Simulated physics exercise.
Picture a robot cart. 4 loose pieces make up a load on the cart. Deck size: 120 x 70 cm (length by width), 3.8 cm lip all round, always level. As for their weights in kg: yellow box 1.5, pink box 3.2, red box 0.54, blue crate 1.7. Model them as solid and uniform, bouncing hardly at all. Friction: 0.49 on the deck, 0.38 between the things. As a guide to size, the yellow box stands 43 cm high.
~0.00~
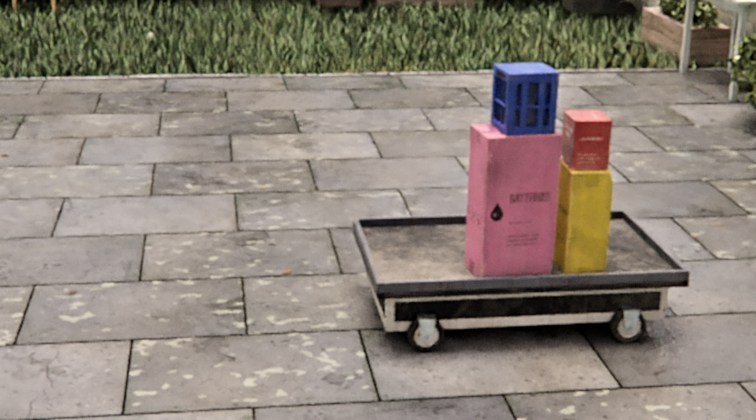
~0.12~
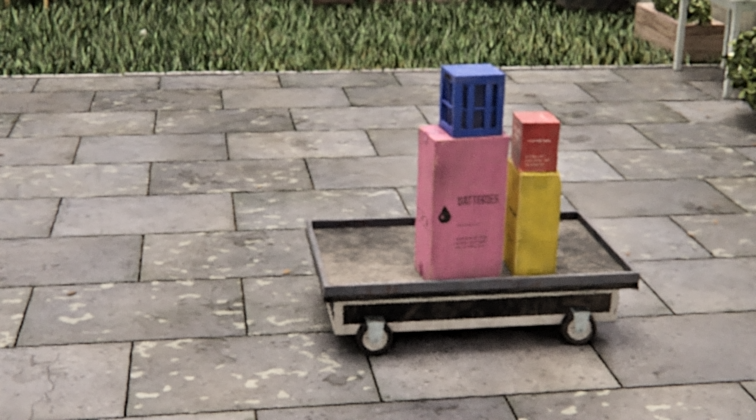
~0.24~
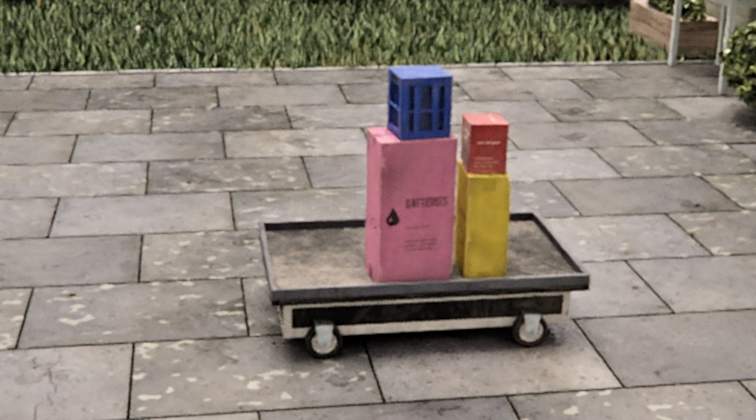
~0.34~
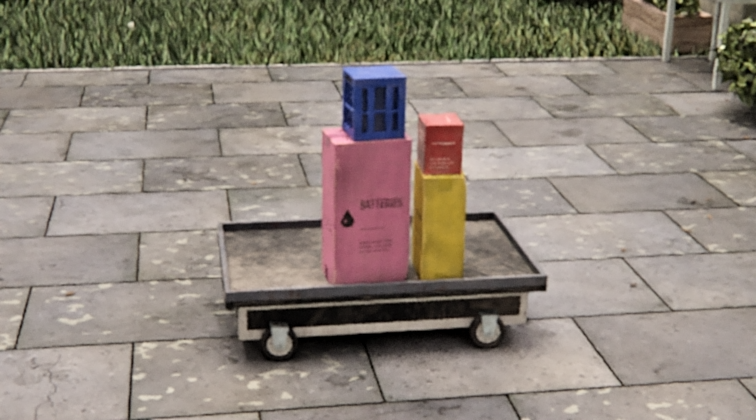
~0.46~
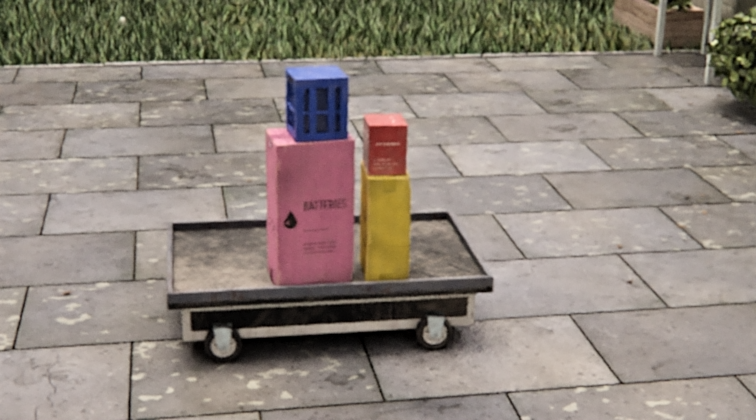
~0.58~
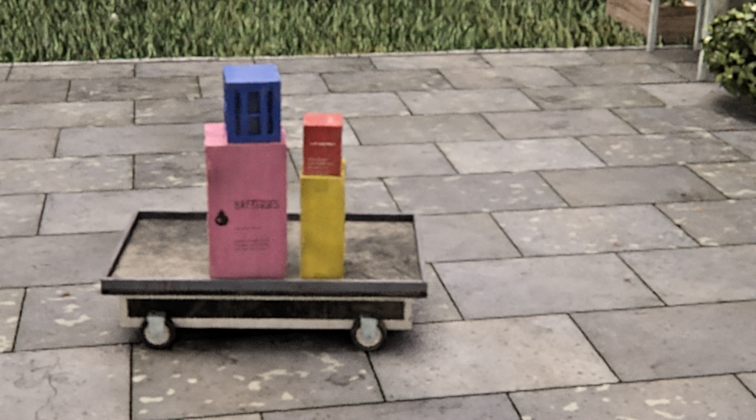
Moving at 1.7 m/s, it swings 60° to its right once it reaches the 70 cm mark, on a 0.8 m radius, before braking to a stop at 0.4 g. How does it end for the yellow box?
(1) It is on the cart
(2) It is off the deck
Option 2: It is off the deck.
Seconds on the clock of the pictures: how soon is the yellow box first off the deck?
I'd put it at some 1.2 s.
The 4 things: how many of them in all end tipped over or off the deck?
So, 4 in all.
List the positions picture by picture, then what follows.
Cart has run 0 cm; yellow box (581, 216); pink box (511, 202), in the first frame.
Cart has run 20 cm; blue crate (472, 100); pink box (460, 204), in the second frame.
Cart has run 41 cm; red box (484, 143); blue crate (419, 102), in the third frame.
Cart has run 58 cm; pink box (365, 207); red box (440, 144), in the fourth frame.
Cart has run 78 cm; blue crate (317, 103); pink box (310, 208), in the fifth frame.
Cart has run 99 cm, turned 10°; yellow box (323, 221); red box (323, 144), in the sixth frame.
After 0.78 s, cart has run 133 cm, turned 34°; pink box and blue crate now off the deck; yellow box leaning 5° near (217, 205); red box leaning 5°.
After 0.98 s, cart has run 167 cm, turned 57°; red box now off the deck; yellow box leaning 23° near (141, 178).
After 1.18 s, cart has run 199 cm, turned 60°; yellow box now off the deck.
After 1.48 s, cart has run 220 cm, turned 60°.
At rest (2.4 s), off the deck, yellow box, pink box, red box and blue crate. In the last view, yellow box near (18, 168).
